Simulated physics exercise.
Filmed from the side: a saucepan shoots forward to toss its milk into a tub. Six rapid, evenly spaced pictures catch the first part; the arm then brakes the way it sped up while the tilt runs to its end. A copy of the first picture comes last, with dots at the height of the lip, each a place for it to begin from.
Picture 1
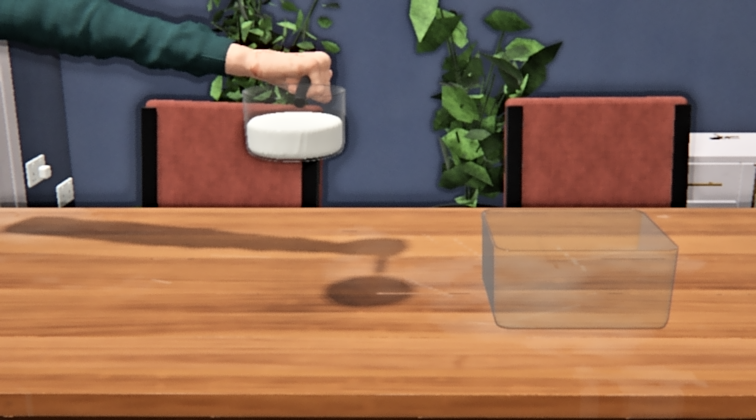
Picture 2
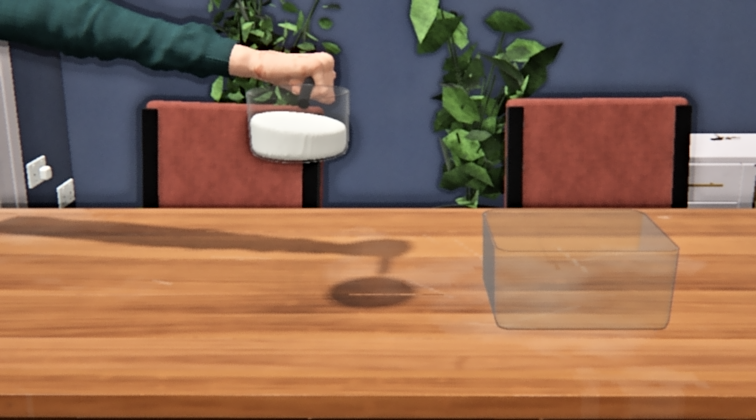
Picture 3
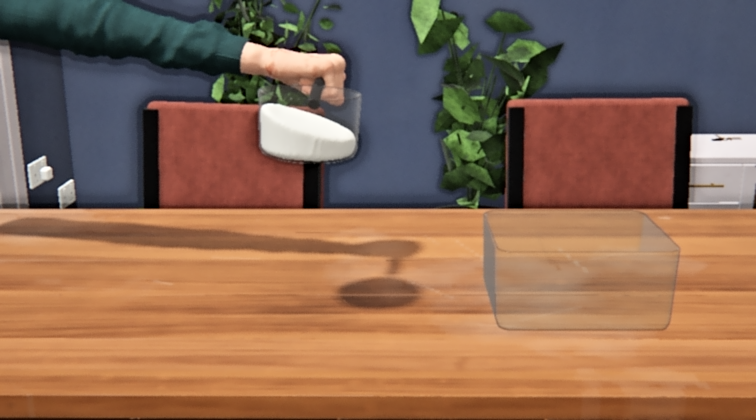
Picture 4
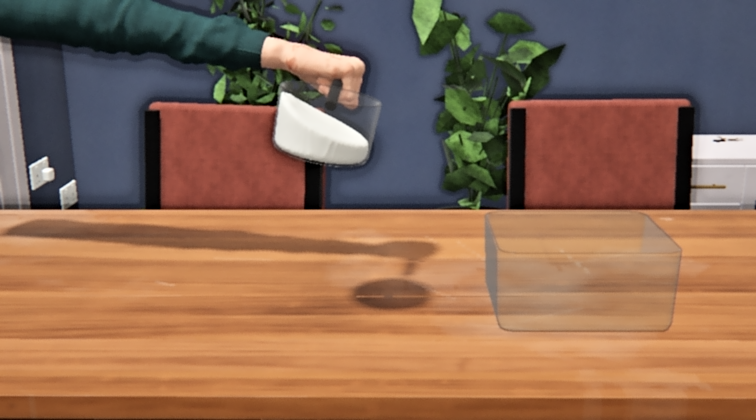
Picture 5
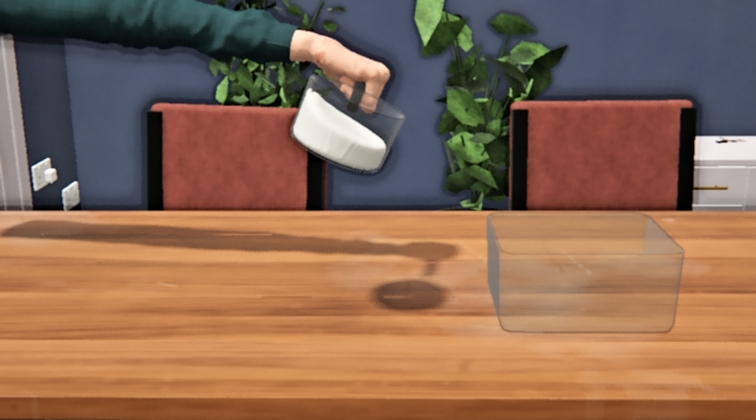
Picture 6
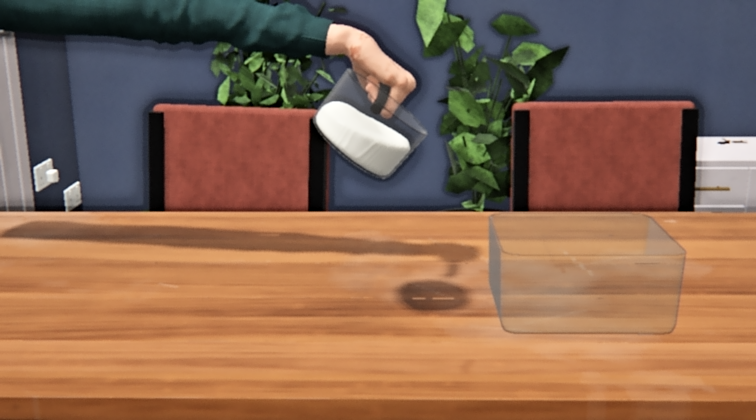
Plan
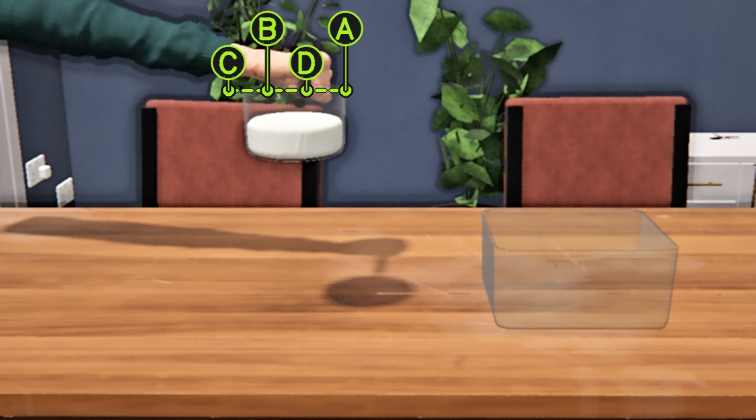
The clip shows a hand in a green sleeve holding a clear container of white milk above a wooden table, moving it right toward an empty transparent tub while tilting it steadily clockwise, the milk still inside.
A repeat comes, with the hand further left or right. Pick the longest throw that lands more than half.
Go for D.
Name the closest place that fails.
The answer is B.
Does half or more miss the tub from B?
Yes, that goes wrong.
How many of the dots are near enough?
Two of the four.
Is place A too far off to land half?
No.
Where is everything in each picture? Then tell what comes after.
Upright, lip at (343, 90); tub from (493, 326) to (667, 327); nothing has left yet.
Upright, lip at (347, 91); nothing has left yet.
Tipped about 3°, lip at (359, 95); nothing has left yet.
Tipped about 12°, lip at (379, 103); nothing has left yet.
Tipped about 24°, lip at (403, 116); nothing has left yet.
Tipped about 39°, lip at (425, 131); nothing has left yet.
On the marked copy, A at (345, 90); B at (267, 90); C at (228, 90); D at (306, 90).
If A is chosen, about 78 % lands in the tub, 6 % falls short and 16 % goes beside or beyond.
If B is chosen, about 24 % lands in the tub, 72 % falls short and 4 % goes beside or beyond.
If C is chosen, about 0 % lands in the tub, 98 % falls short.
If D is chosen, about 65 % lands in the tub, 21 % falls short and 14 % goes beside or beyond.
